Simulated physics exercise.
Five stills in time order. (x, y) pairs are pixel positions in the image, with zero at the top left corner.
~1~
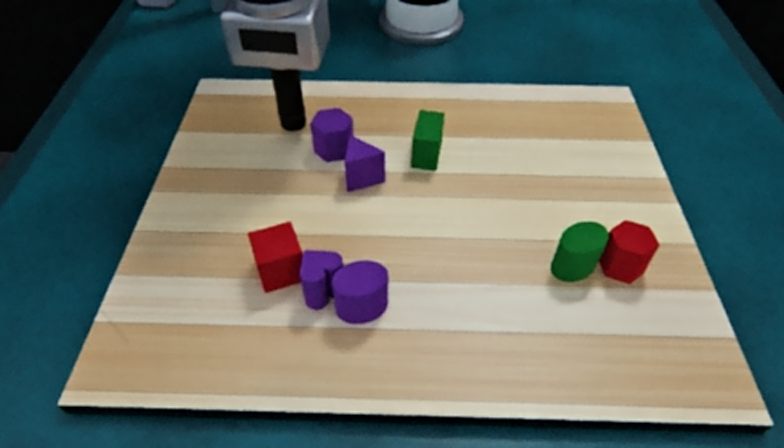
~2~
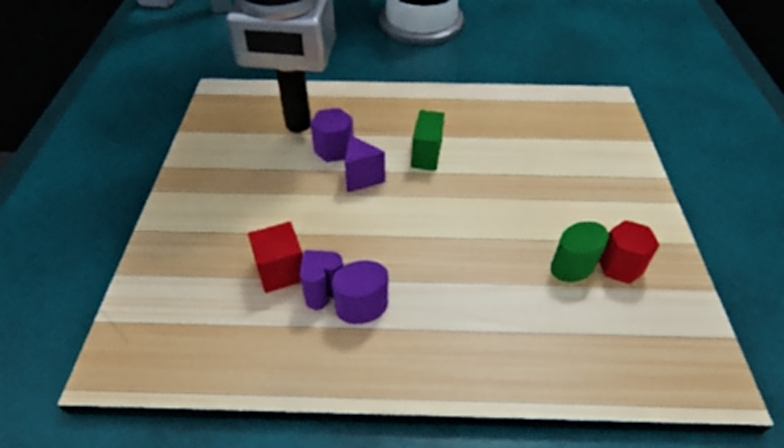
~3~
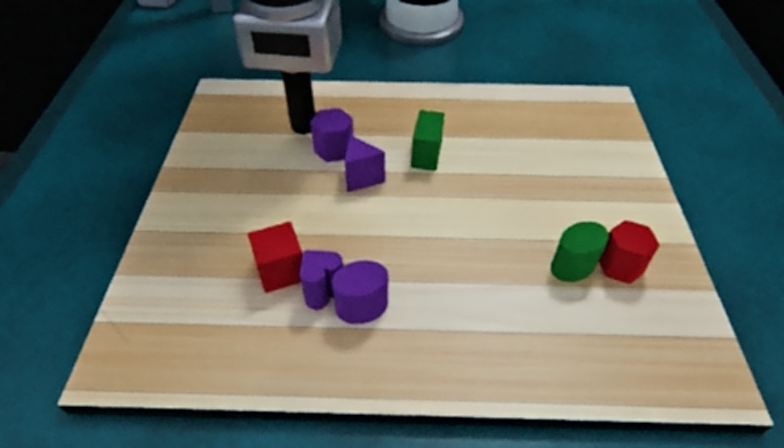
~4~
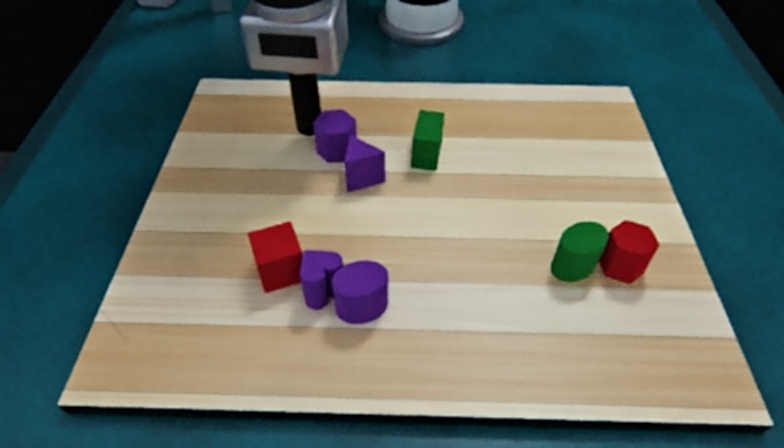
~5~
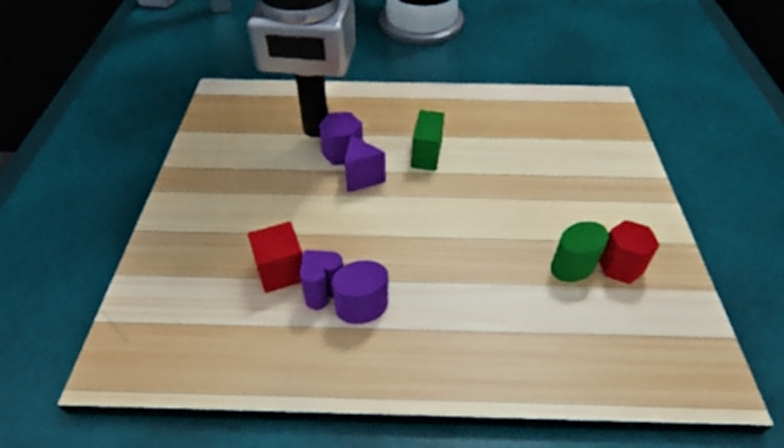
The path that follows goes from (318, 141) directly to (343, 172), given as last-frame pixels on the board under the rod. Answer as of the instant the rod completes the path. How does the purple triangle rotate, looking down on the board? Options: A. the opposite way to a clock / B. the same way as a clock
I'll go with B - the same way as a clock.
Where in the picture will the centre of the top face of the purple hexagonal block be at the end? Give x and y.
Located at (373, 133).
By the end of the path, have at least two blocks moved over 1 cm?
My answer is yes.
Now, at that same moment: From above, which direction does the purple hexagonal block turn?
From overhead, the rotation is counterclockwise.
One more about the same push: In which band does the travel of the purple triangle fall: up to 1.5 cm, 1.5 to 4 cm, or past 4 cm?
Travel: 1.5-4 cm.
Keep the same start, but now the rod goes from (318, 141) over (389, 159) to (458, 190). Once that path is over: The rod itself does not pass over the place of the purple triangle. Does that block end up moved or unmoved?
That one moves away.
What follows on the original path. Halfway along, rod (330, 145); purple hexagonal block (361, 131), turned 25° anticlockwise; purple triangle (370, 155), turned 45° clockwise.
At the end, rod (342, 161); purple hexagonal block (373, 133), turned 40° anticlockwise; purple triangle (376, 156), turned 65° clockwise.
